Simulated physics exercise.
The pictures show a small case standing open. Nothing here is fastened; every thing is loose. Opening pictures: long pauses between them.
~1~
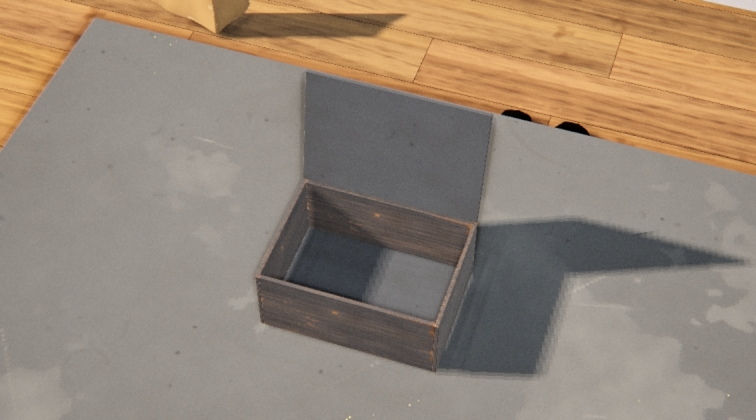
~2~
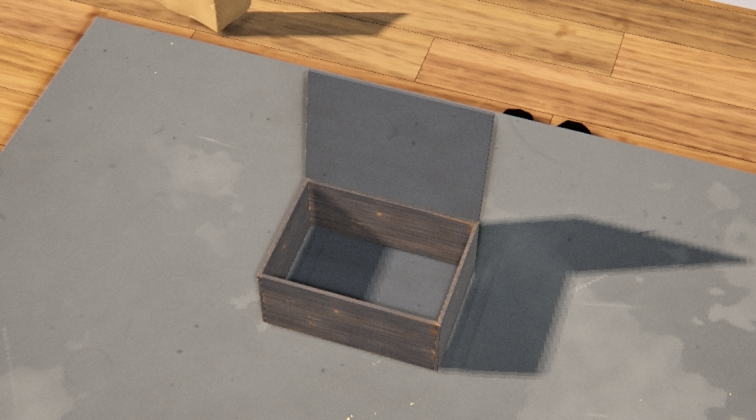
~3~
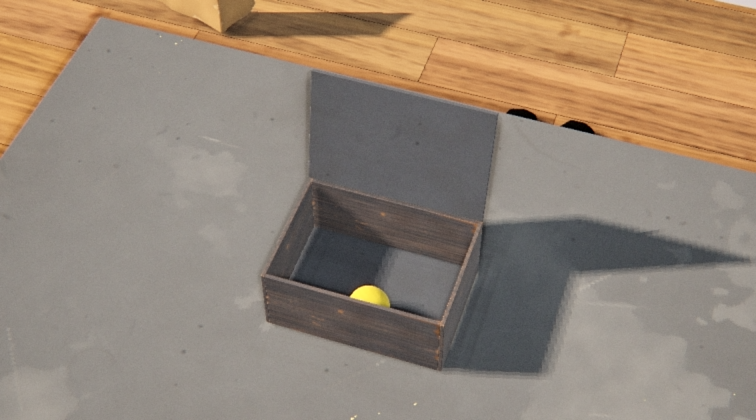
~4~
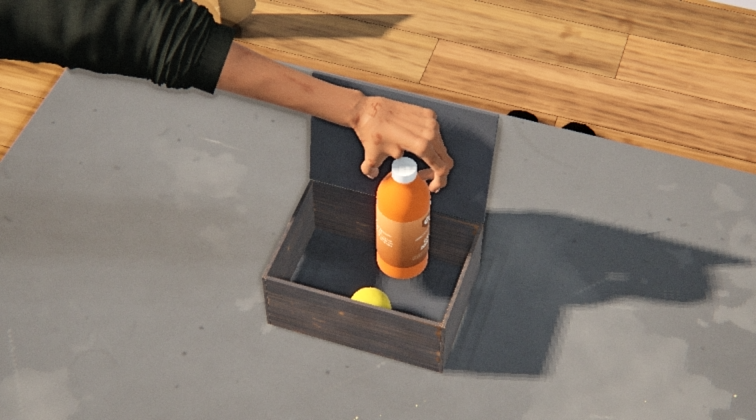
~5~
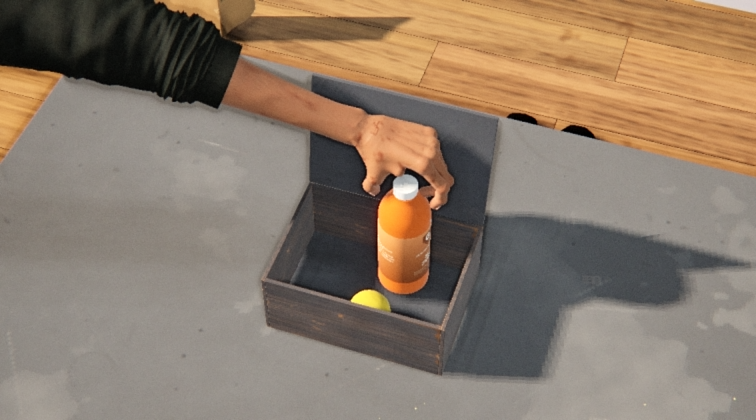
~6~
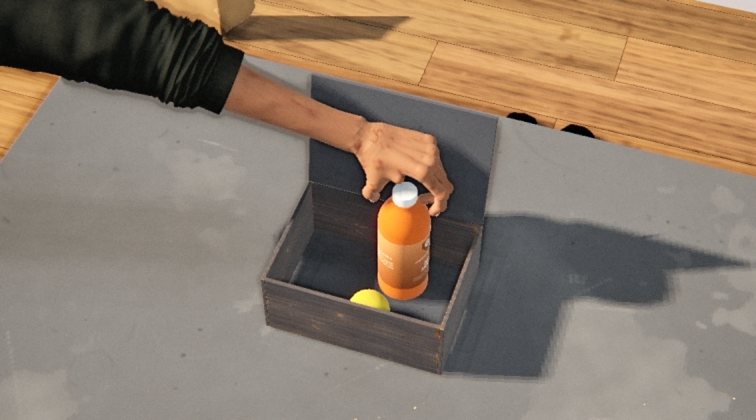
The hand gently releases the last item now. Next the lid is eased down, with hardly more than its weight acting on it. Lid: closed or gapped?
Gapped.
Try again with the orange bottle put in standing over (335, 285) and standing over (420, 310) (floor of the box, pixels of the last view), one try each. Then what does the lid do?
Lid: First try open, second try open.
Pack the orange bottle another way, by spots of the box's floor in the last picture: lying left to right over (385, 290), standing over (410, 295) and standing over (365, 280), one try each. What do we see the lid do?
In the first case it closes; in the second case it will not close; in the third case it will not close.
Then, 1.20 s past the last view, lid starting down.
Then, 2.90 s past the last view, lid 74° above the rim.
Finally, lid 77° above the rim; both still in place. Final places as the last picture's camera would see them, orange bottle near (405, 235).
